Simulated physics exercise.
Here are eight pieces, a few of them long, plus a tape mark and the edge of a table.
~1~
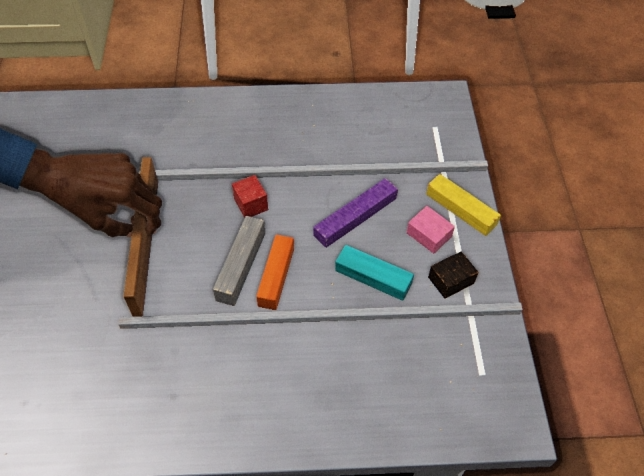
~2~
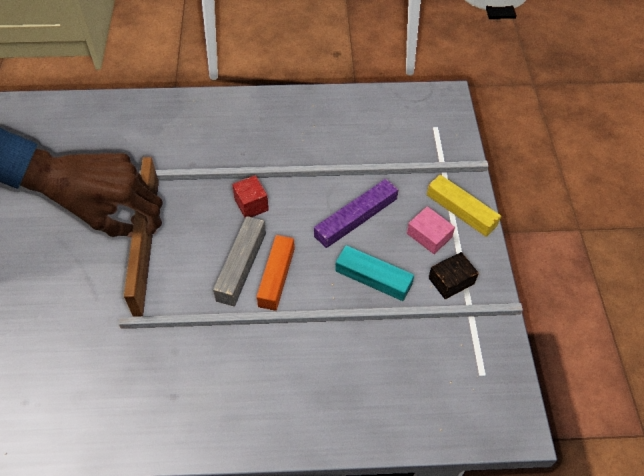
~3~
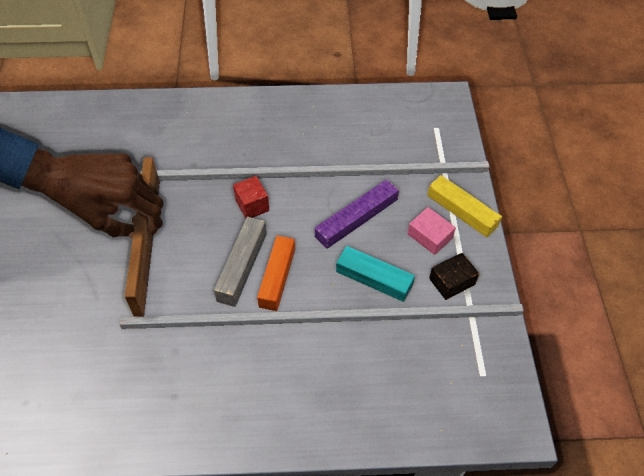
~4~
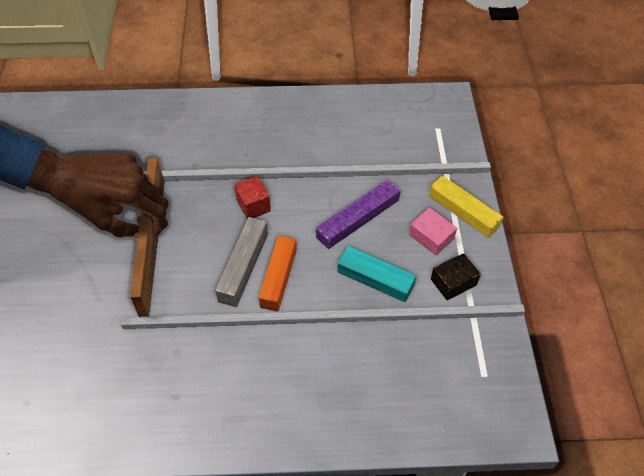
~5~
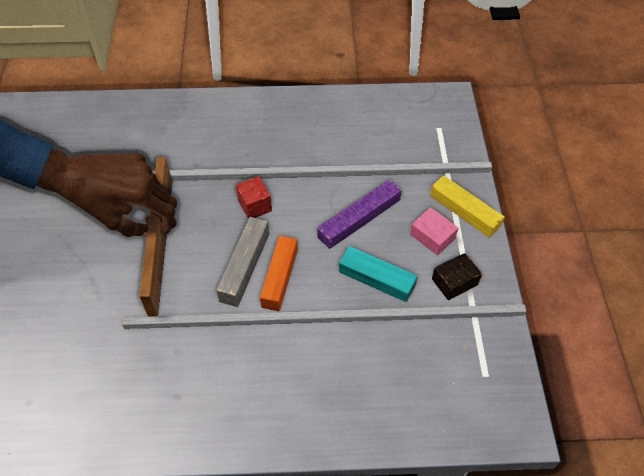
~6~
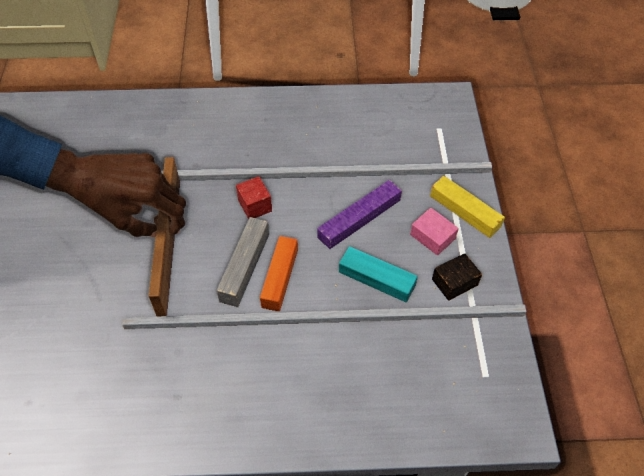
On a grey tabletop, a hand sliding a wooden board slightly right between two rails, toward scattered coloured blocks that stay still.
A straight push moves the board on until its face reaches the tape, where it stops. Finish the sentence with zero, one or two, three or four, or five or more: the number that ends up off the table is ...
The number that ends up off the table is three or four.
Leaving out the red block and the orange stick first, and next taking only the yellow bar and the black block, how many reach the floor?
You'd get 3 in the first case and 2 in the second one.
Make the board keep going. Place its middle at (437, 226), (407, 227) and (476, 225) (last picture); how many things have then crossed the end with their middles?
By position: 2 / 0 / 5.
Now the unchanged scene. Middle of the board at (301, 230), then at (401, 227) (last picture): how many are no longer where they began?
Counting first: 5, next 8.
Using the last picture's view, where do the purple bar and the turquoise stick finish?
Around (497, 201), then around (519, 271).
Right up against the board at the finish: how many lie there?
In contact: 2.
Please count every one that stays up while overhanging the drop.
Count of overhanging things: 2.
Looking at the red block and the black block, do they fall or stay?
The red block keeps its spot and the black block ends up below.
Early on, none off yet; yellow bar at rest near (466, 207); black block at rest near (457, 277); pink block at rest near (434, 232).
A while later, none off yet; yellow bar moving near (471, 207); black block travelled a little near (467, 275); pink block at rest near (434, 232).
Finally, the number that fall off is three or four; lost, pink block, black block and yellow bar.
